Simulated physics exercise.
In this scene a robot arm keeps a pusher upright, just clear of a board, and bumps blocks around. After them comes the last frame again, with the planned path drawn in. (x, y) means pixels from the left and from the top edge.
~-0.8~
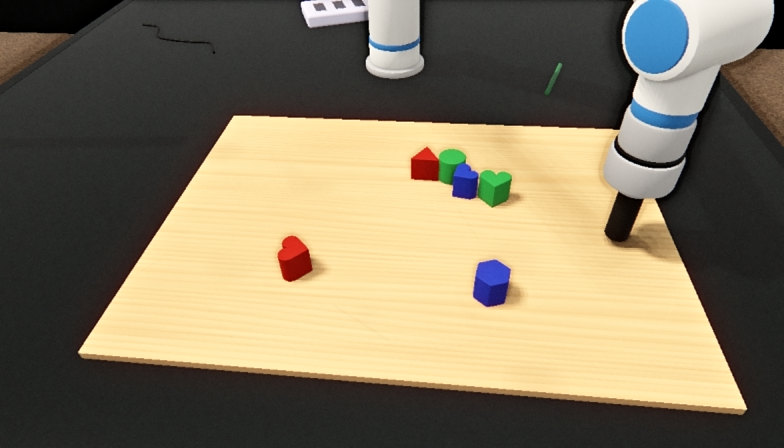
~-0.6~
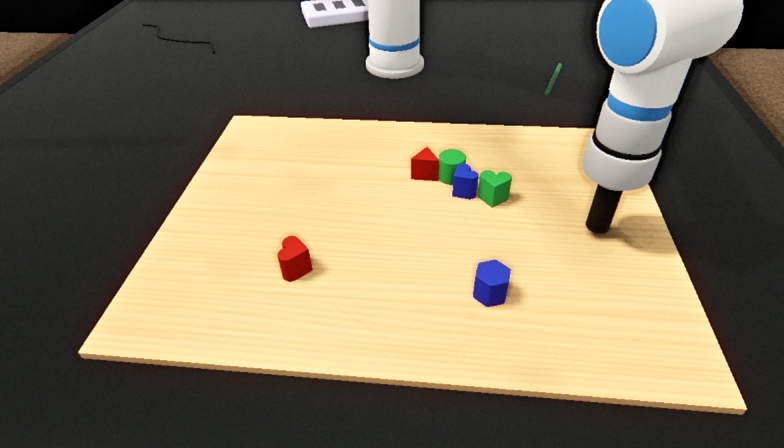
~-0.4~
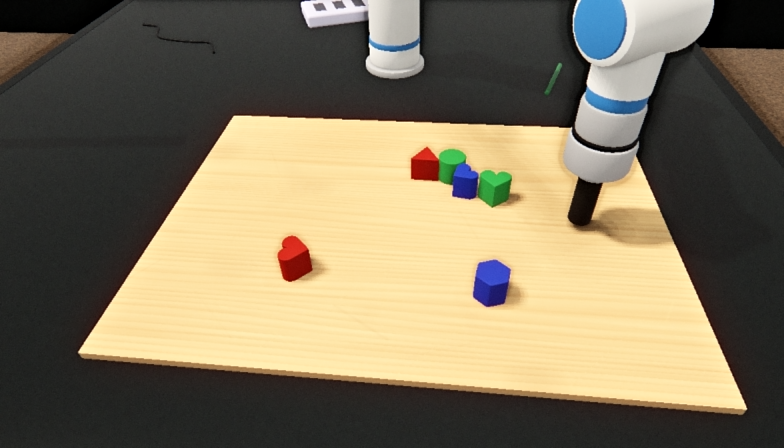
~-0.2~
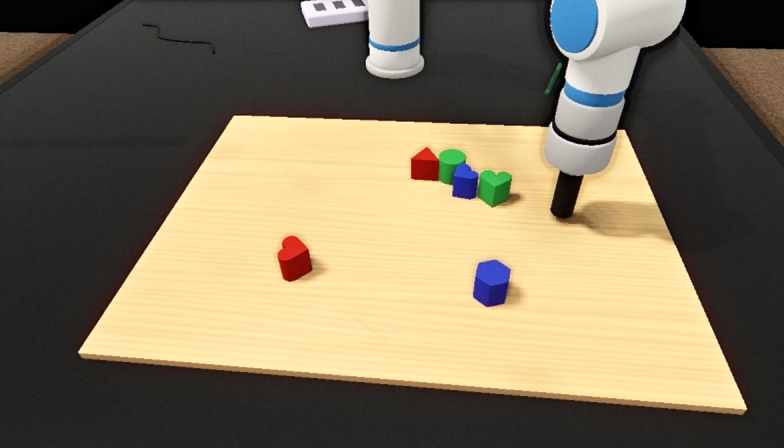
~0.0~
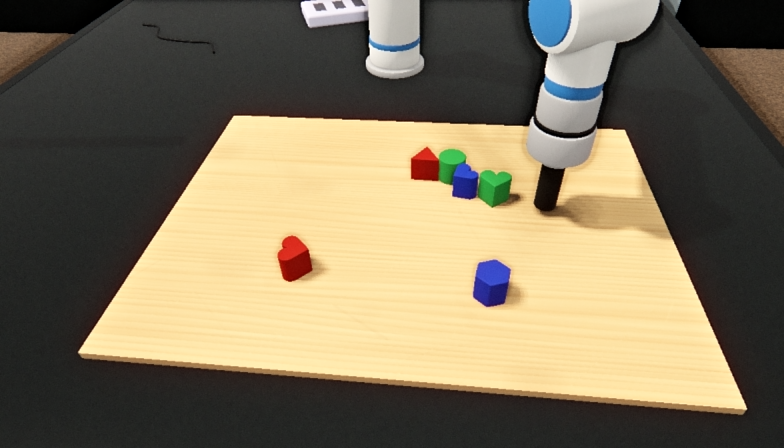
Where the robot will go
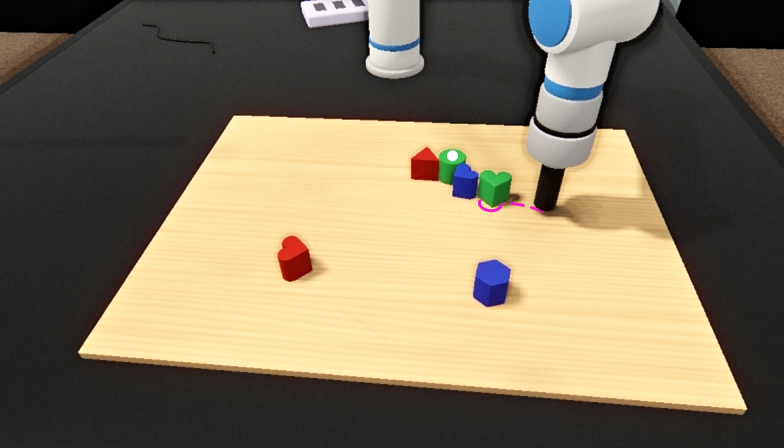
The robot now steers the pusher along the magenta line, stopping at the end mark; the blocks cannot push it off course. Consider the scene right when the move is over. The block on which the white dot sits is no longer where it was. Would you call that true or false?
That is false.
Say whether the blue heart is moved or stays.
It shifts position.
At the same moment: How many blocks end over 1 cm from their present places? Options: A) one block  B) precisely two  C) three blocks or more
B
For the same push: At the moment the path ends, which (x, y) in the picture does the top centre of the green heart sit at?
I expect it at (478, 171).
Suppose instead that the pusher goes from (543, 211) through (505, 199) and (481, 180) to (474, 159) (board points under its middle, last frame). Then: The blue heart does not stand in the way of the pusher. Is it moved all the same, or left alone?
It will be nudged away from its spot.
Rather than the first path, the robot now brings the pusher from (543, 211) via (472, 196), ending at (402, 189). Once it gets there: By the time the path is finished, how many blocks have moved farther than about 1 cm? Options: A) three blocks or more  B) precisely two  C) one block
The answer is A.
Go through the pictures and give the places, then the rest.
In the first picture, tip of the pusher at (616, 234), middles of tops, green disc at (452, 156), blue heart at (466, 171), green heart at (496, 177).
In the second picture, pusher at (597, 226), nothing pushed.
In the third picture, pusher at (579, 219), nothing pushed.
In the fourth picture, pusher at (561, 212), nothing pushed.
In the fifth picture, pusher at (545, 205), green disc at (452, 156), blue heart at (466, 171), green heart at (496, 177).
The line goes from (543, 211) via (526, 206) and (508, 203), ending at (490, 204); the dot is on the green disc.
On the path given first. Halfway along, pusher at (518, 197); nothing pushed yet.
At the end, pusher at (491, 197); green disc unmoved; blue heart at (455, 171), turned 15° clockwise; green heart at (478, 171).
